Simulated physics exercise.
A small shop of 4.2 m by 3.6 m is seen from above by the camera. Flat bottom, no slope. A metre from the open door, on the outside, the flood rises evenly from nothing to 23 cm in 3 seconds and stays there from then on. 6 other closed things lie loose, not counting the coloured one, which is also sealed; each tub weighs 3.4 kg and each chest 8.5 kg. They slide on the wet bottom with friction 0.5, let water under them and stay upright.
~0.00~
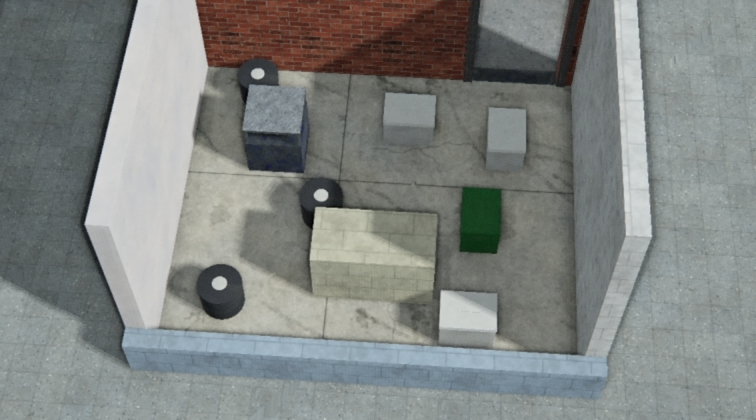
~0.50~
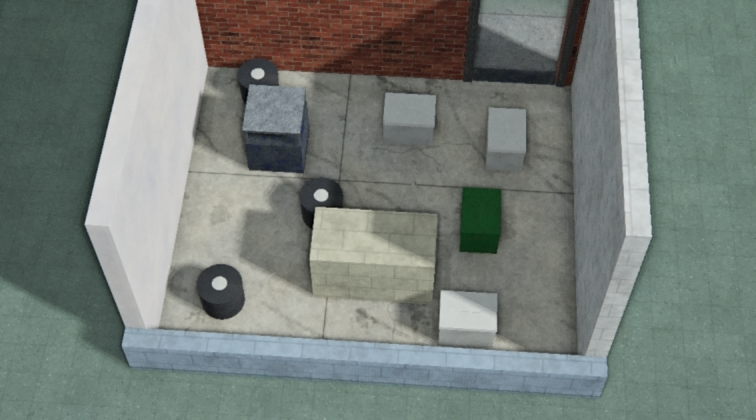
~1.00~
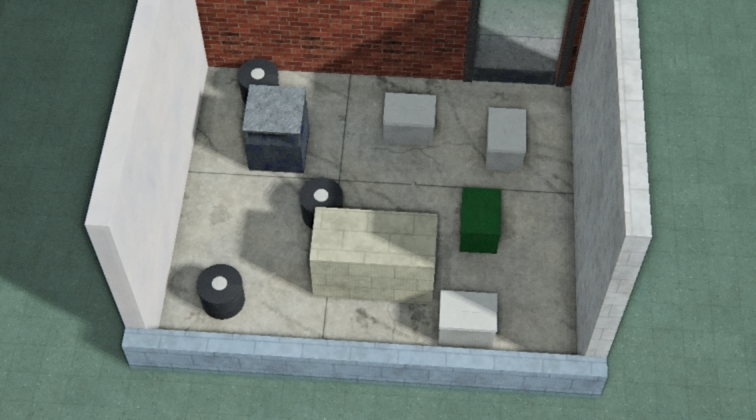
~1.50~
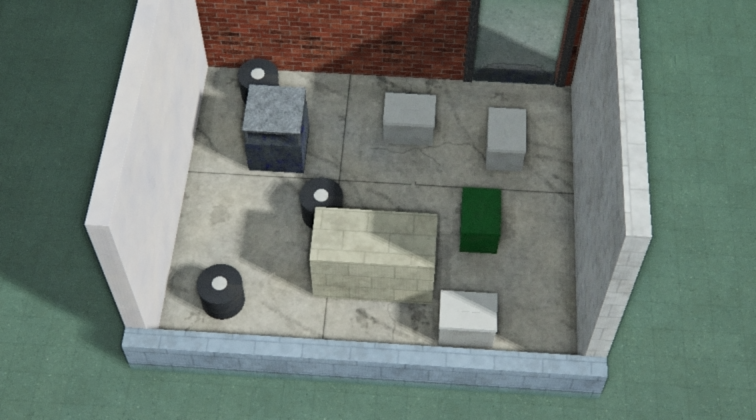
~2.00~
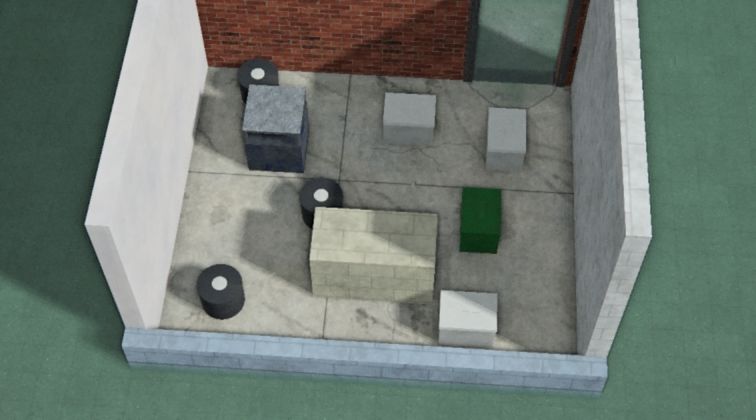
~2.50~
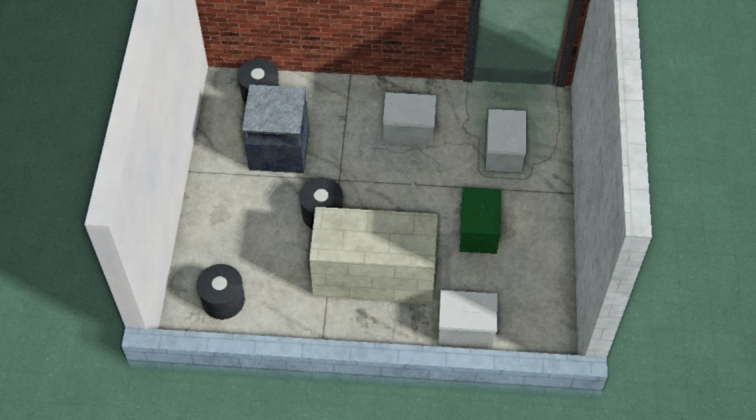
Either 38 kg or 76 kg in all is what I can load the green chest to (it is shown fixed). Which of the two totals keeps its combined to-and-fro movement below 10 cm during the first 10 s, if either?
Both are sufficient.
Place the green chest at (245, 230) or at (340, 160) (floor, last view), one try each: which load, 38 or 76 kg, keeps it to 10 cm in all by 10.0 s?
Well, first the light mass is sufficient, and next the light mass is sufficient.
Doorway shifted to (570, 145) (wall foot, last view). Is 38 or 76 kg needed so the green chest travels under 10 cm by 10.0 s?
So the light mass does it.
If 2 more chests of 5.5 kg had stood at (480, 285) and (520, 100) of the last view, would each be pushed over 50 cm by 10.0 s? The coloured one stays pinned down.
In that order: Less, past it.
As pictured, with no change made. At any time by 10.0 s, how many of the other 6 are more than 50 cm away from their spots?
That adds up to 4.
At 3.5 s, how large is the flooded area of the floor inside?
Around 3.5 m2 of it.
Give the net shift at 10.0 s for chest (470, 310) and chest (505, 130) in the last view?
Shifts: 300 cm / 300 cm.
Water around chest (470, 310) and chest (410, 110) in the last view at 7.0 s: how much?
Around 5 cm and 2 cm.
After 3.5 s the green chest would be 0 cm from its start with 38 kg and 0 cm from its start with 76 kg; 1 cm of water round it then.
After 4.5 s the green chest would be 0 cm from its start with 38 kg and 0 cm from its start with 76 kg; 5 cm of water round it then.
After 7.0 s the green chest would be 0 cm from its start with 38 kg and 0 cm from its start with 76 kg; 8 cm of water round it then.
After 10.0 s the green chest would be 0 cm from its start with 38 kg and 0 cm from its start with 76 kg; 10 cm of water round it then.
